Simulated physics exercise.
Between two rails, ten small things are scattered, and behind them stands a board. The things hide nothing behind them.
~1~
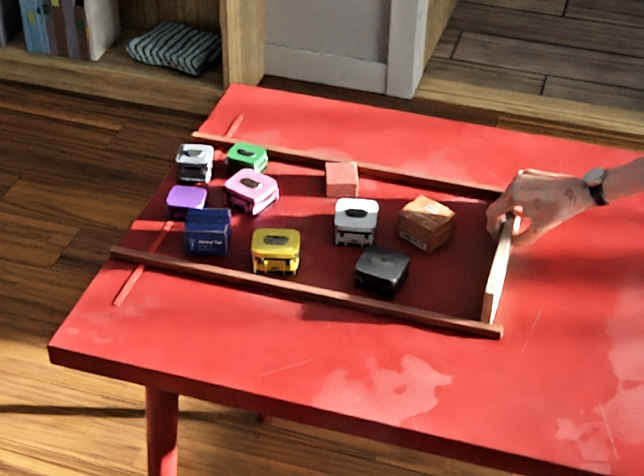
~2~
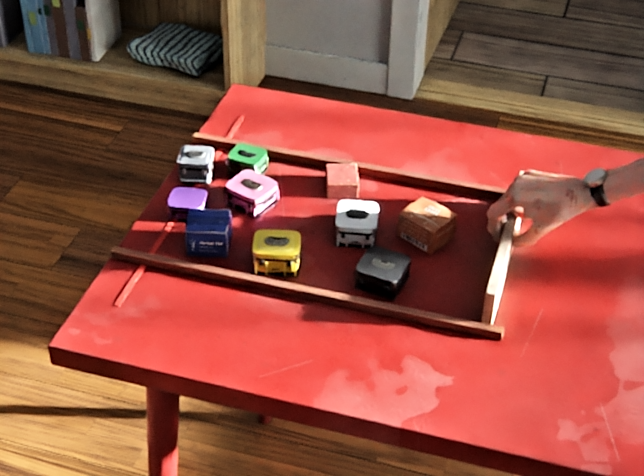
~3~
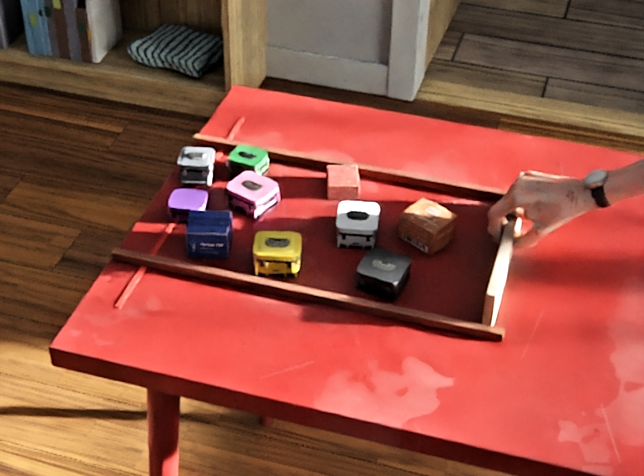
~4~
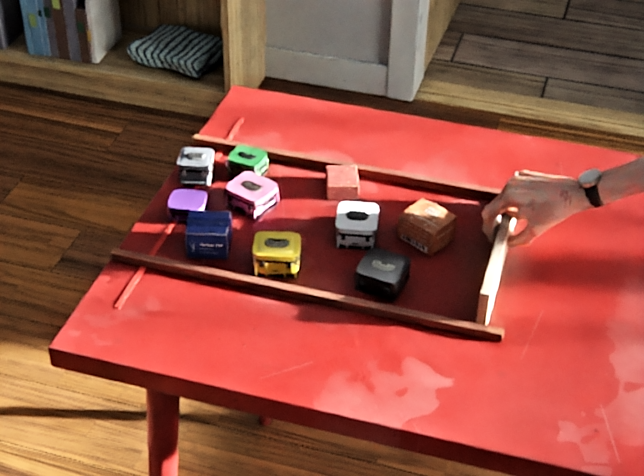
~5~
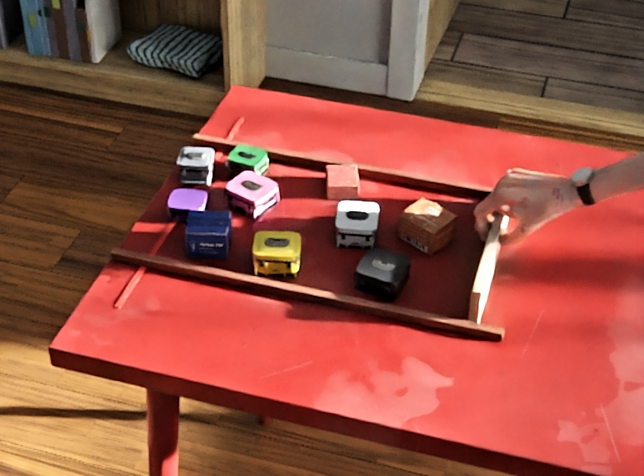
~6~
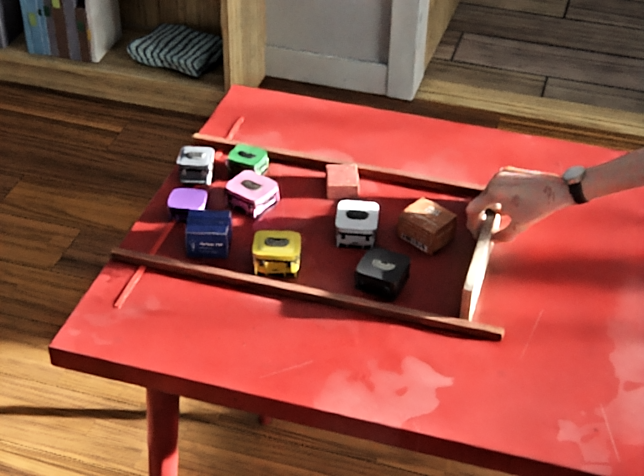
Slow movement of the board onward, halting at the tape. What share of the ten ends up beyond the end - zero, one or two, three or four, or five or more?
The edge claims five or more.
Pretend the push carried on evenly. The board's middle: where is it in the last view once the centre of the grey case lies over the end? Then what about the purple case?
The middle is at (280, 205) when it's the grey case, and at (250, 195) when it's the purple case.
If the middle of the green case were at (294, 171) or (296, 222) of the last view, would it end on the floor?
Order of tries: Off, off.
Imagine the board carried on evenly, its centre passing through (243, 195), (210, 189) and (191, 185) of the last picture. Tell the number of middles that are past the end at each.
4; 6; 7.
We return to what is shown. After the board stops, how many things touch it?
Well, it touches 3.
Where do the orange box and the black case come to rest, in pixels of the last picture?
The orange box finishes at (169, 181); the black case finishes at (141, 226).
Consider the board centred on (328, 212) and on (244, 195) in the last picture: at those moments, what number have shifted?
Note: First position 7; second position 10.
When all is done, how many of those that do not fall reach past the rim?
Looks like 2 of them.
A little later, none off yet; grey case at rest near (196, 166); purple case at rest near (188, 206); green case at rest near (248, 164).
Next, none off yet; grey case moving near (190, 163); purple case at rest near (185, 208); green case at rest near (248, 164).
Later still, one off so far; grey case dropping near (150, 366); purple case tilted well over near (125, 214); green case shifted about its own width near (207, 157).
When it is over, the number that fall off is five or more; down, white case, yellow case, pink case, blue box, green case, purple case and grey case.
